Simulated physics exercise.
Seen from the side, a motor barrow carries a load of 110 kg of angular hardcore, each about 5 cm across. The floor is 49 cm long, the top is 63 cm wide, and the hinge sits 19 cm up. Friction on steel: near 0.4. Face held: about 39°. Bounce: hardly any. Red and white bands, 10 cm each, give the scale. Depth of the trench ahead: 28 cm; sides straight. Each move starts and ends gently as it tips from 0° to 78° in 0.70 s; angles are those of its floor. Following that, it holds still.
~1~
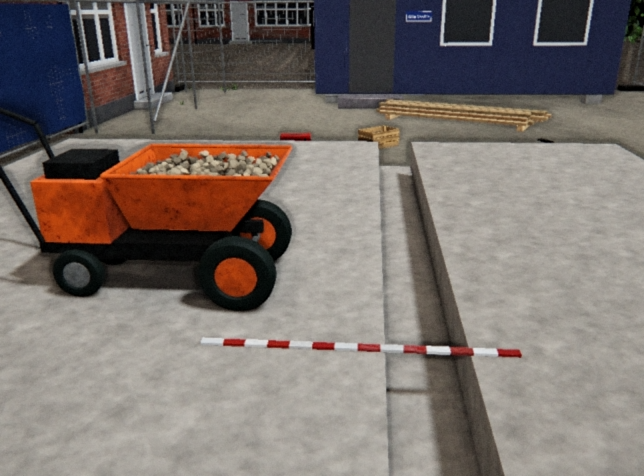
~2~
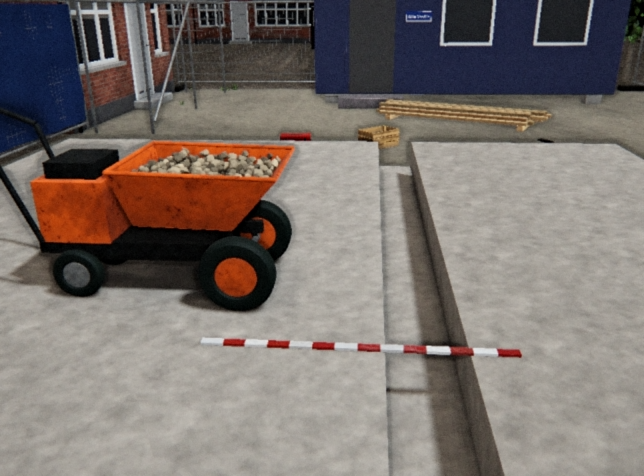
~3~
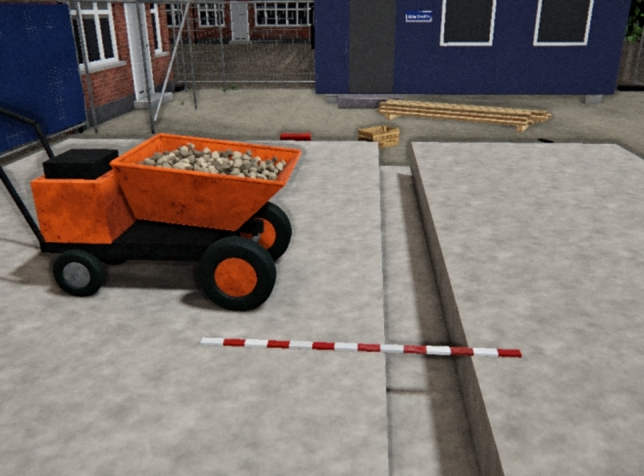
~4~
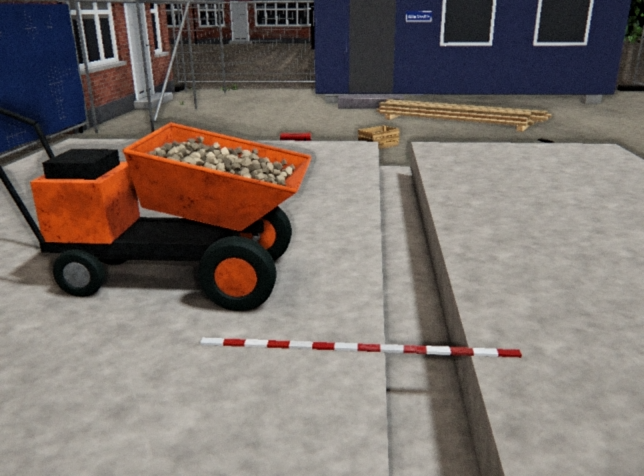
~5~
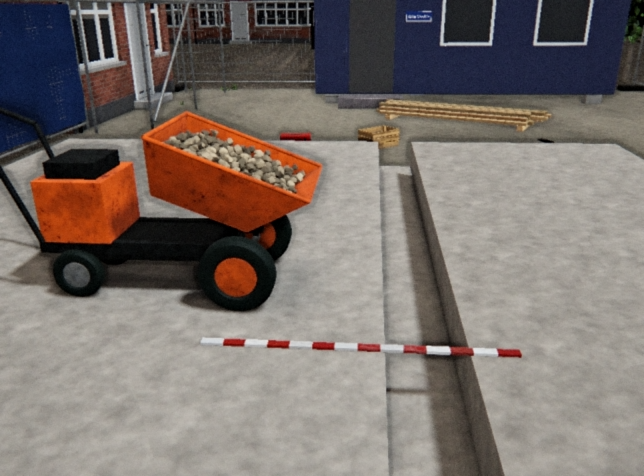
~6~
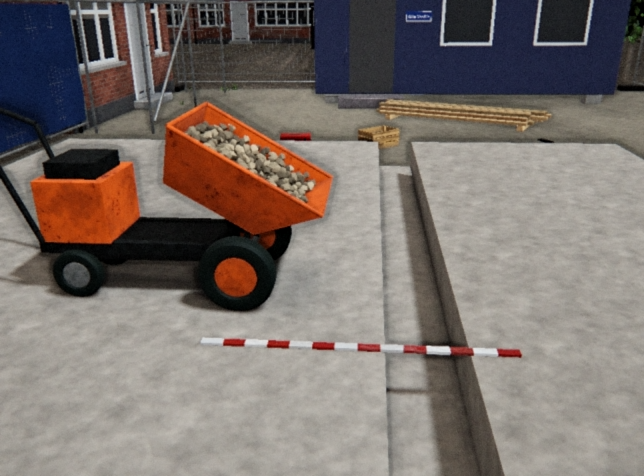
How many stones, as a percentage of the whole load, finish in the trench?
Roughly 64 per cent of the load ends up in the trench.
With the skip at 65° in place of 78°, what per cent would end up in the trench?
Roughly 50 percent.
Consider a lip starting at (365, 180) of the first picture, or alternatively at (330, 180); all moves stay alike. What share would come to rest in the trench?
Around 55% for the first place and 90% for the second.
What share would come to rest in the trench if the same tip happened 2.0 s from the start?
I'd put it at some 45 in a hundred.
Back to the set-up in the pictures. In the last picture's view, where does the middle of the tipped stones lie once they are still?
The tipped stones centre close to (413, 322).
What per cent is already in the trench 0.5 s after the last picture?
Some 20 per cent.
Then, 0.2 s after the last picture the floor is at 65°, 100 % in the skip; the foremost stones are at (340, 244).
Then, 0.5 s after the last picture the floor is at 78°, 64 % in the skip, 16 % short of the trench, 20 % in the trench; the foremost stones are at (427, 318).
Then, 0.8 s after the last picture the floor is at 78°, 23 % in the skip, 20 % short of the trench, 56 % in the trench; the foremost stones are at (449, 340).
Then, 2.8 s after the last picture the floor is at 78°, 17 % in the skip, 18 % short of the trench, 64 % in the trench; the foremost stones are at (448, 332).
